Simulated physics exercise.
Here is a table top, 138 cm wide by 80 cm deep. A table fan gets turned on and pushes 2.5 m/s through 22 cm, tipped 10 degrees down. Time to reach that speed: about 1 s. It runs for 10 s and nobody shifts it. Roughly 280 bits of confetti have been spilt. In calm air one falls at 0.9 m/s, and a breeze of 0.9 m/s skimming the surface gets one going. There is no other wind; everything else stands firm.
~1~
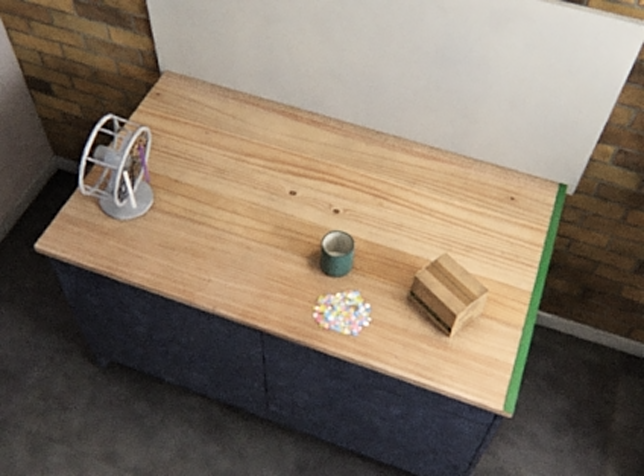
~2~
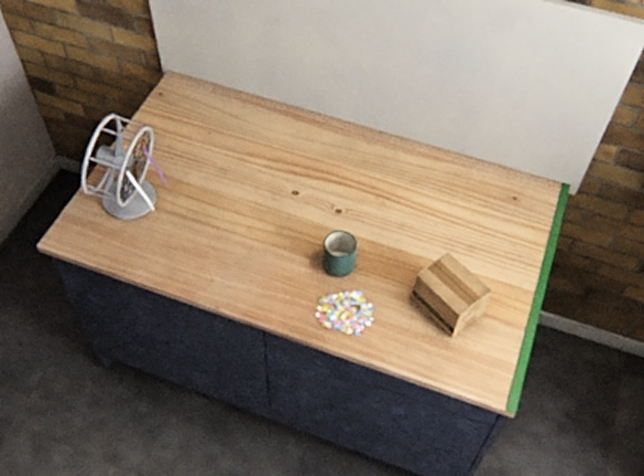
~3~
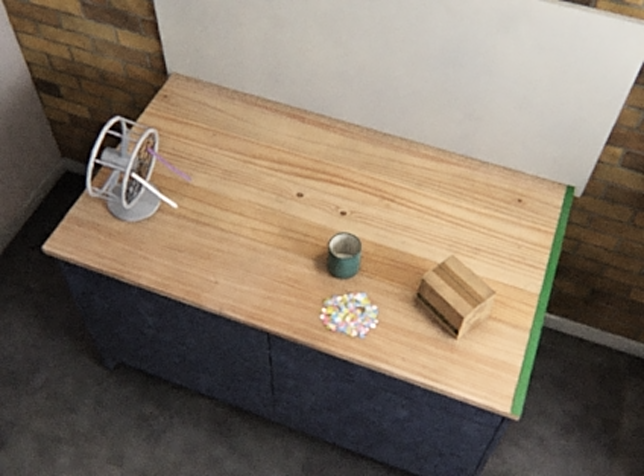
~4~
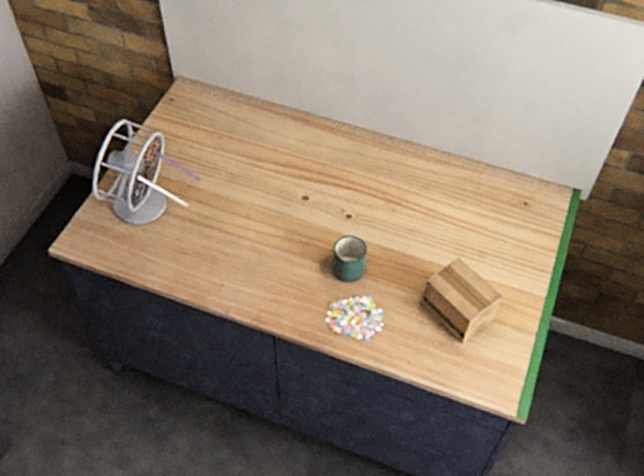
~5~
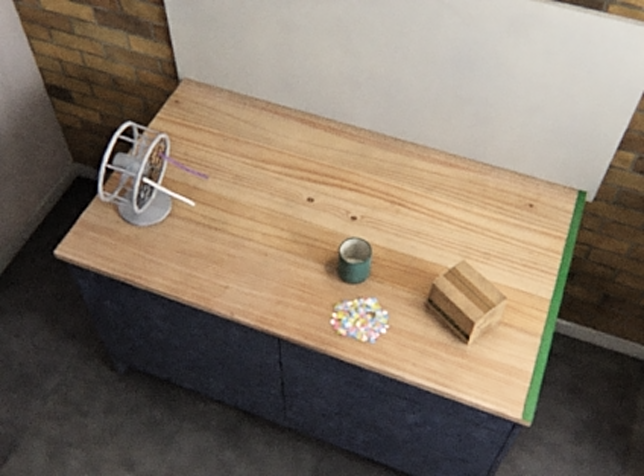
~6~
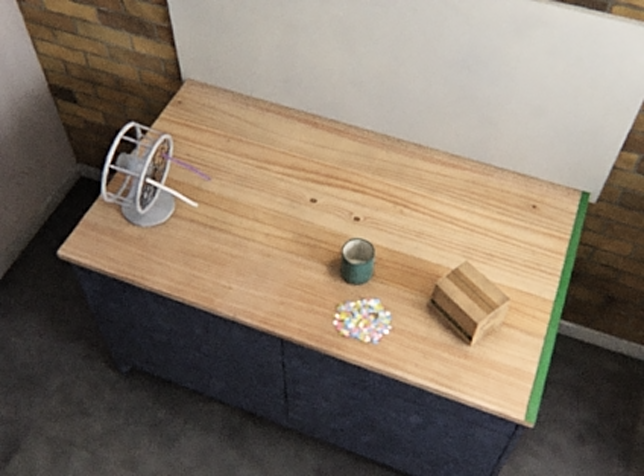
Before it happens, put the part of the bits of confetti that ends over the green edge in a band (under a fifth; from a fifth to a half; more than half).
Over the green edge: Below one fifth.
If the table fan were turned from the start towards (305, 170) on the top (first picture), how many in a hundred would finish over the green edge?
That way the share would be roughly 0 %.
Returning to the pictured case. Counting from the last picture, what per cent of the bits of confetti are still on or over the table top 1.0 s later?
Estimated share: Close to 20 percent.
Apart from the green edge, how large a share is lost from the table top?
My best guess is roughly 100 %.
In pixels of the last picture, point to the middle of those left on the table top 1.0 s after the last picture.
(388, 321).
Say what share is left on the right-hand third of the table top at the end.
Around 0 per cent.
Then, 1.0 s after the last picture, 36 % are on the move or not yet settled, 0 % are over the green edge; the middle of those still in play is near (388, 321).
Then, 2.2 s after the last picture, 11 % are on the move or not yet settled, 0 % are over the green edge.
Then, 4.6 s after the last picture, 4 % are on the move or not yet settled, 0 % are over the green edge.
Then, 9.1 s after the last picture, at the end, 0 % are over the green edge.
